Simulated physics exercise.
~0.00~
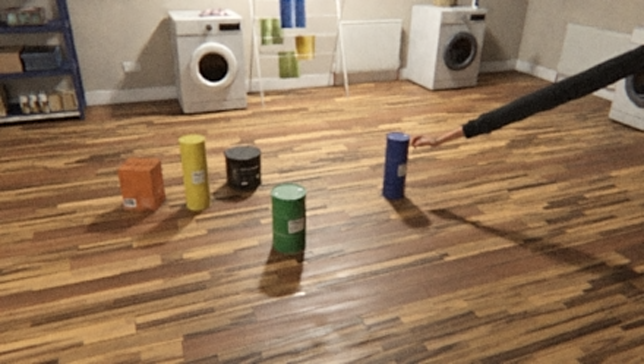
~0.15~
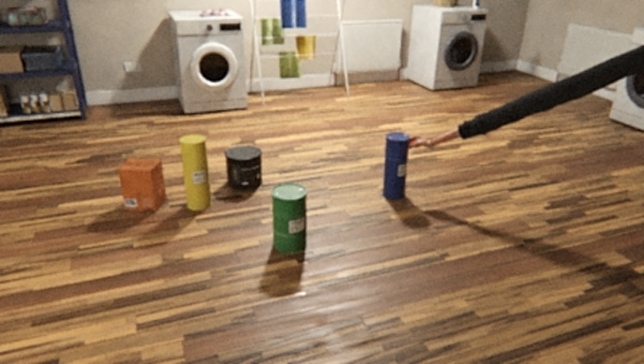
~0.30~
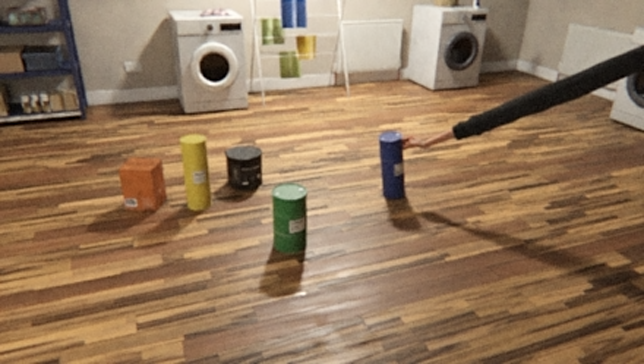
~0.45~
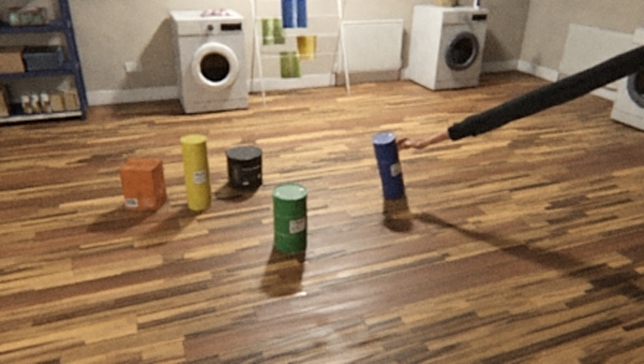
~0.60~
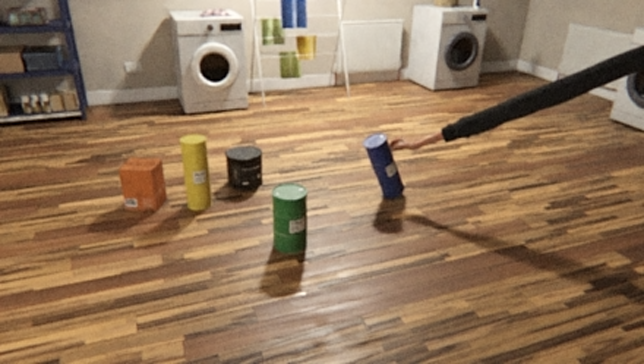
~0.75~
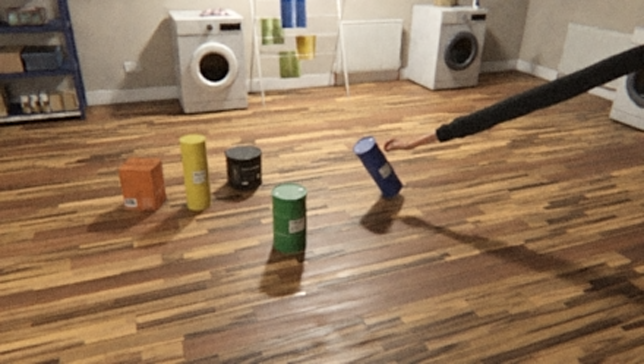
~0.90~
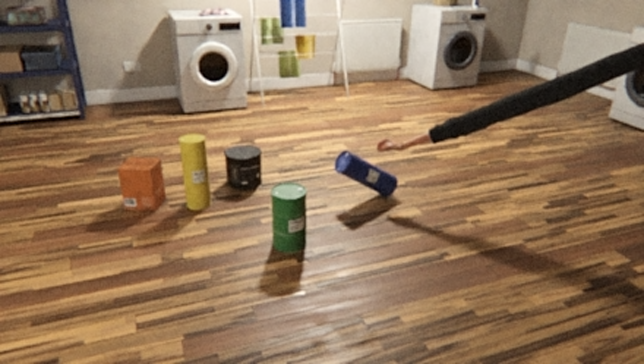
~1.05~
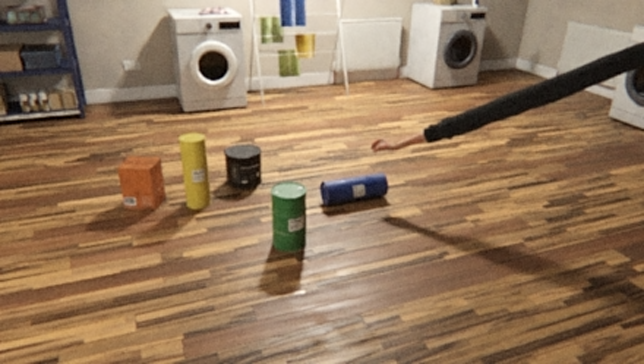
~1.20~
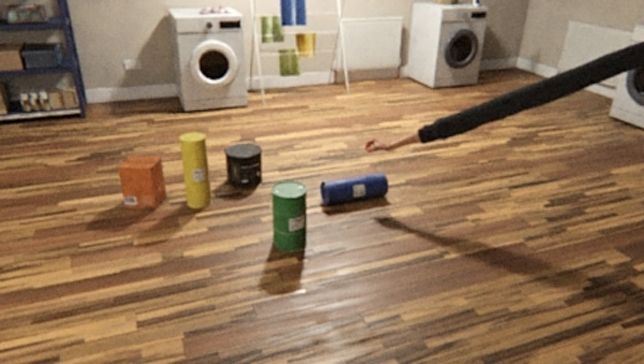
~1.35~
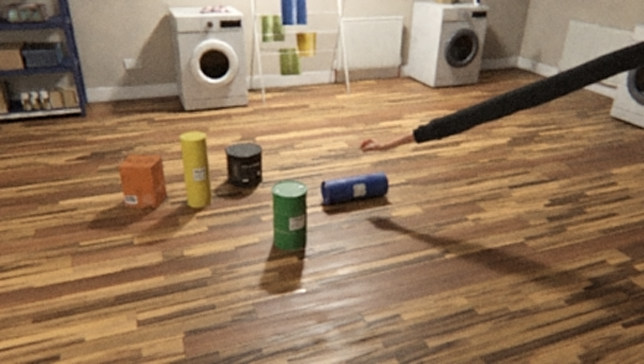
A blue canister tips left as a hand pushes it and ends on its side.
